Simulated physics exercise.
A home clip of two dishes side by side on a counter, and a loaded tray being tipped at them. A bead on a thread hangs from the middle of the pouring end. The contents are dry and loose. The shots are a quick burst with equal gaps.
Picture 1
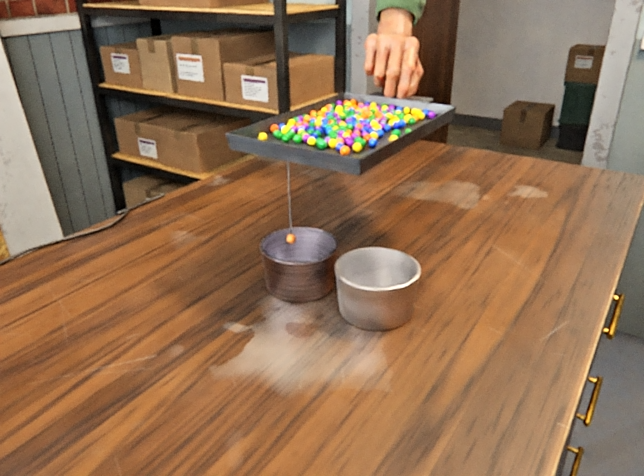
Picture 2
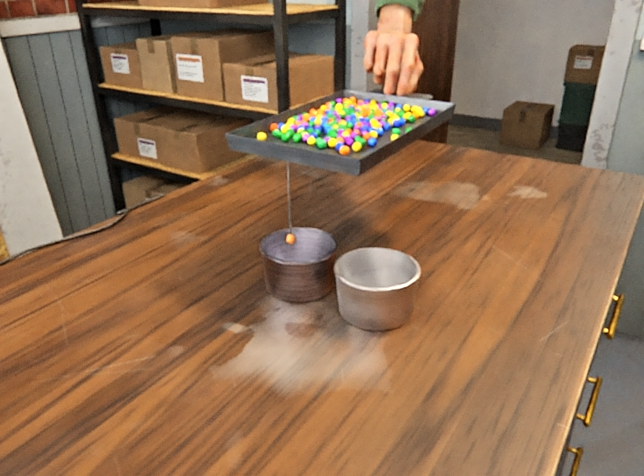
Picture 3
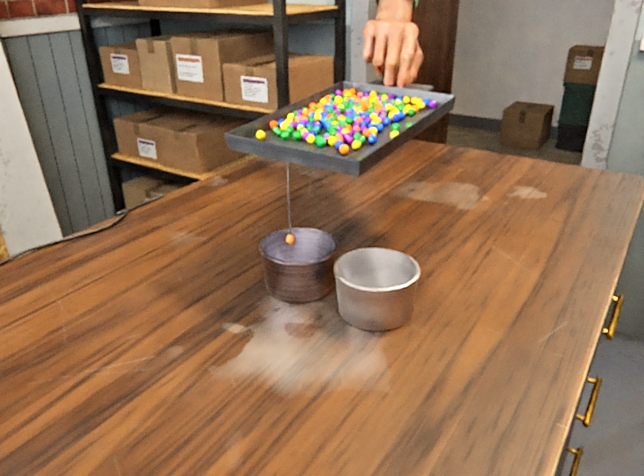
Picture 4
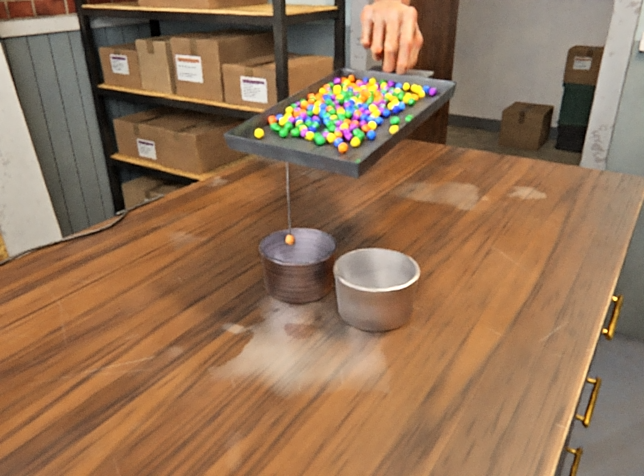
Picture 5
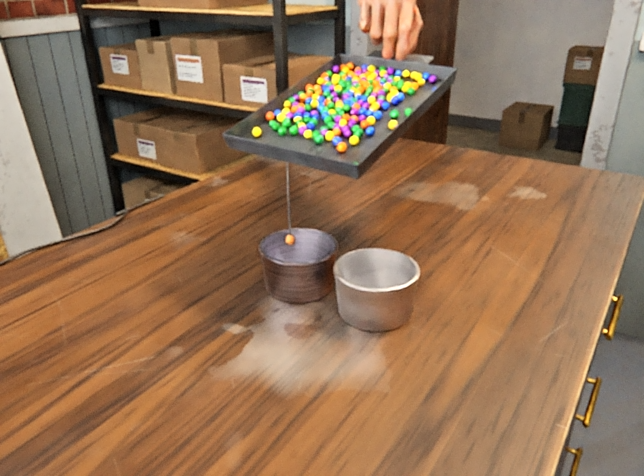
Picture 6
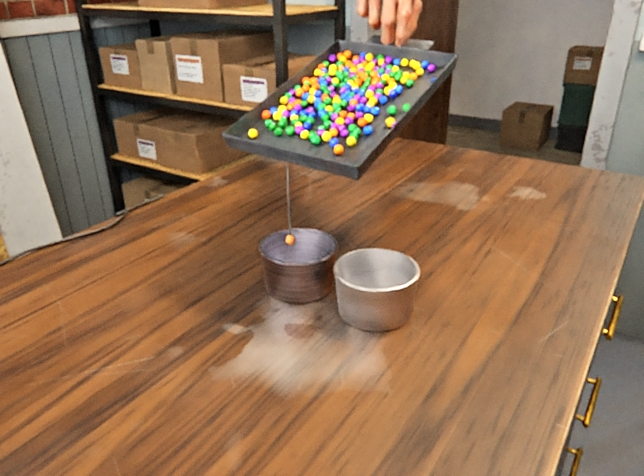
We see a hand gradually raise the far end of a dark tray of colourful round beads above two dishes on a wooden counter, steepening its tilt as the beads shift on it, while a small orange bead hangs on a thread.
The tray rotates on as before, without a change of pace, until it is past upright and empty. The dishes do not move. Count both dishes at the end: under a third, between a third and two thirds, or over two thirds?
The two hold less than a third of the load.
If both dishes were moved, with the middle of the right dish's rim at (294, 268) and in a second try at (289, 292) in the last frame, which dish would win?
First the right one, then the right dish.
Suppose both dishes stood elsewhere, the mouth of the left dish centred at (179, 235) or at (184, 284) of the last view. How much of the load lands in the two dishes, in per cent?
Roughly 20 per cent, and 0 per cent.
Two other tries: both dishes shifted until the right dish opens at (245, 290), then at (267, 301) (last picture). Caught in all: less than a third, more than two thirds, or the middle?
First below one third, then below one third.
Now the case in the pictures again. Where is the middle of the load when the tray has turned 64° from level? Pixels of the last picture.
Around (308, 149).
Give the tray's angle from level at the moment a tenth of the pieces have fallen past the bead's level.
Around 60° of tilt.
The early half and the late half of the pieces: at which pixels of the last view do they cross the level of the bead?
Early half (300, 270), late half (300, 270).
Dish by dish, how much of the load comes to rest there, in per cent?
About: Left dish 0, right dish 0 per cent.
Shortly afterwards, tray tipped steeply; the bulk on the tray; a little outside both; a little in the air.
Next, tray tipped past a quarter turn; a little on the tray; only a few in the right dish; the bulk outside both; near a quarter in the air.
Some moments later, tray tipped past a quarter turn; only a few in the right dish; only a few in the left dish; all but a few outside both.
In the end, tray tipped past a quarter turn; only a few in the right dish; only a few in the left dish; all but a few outside both.
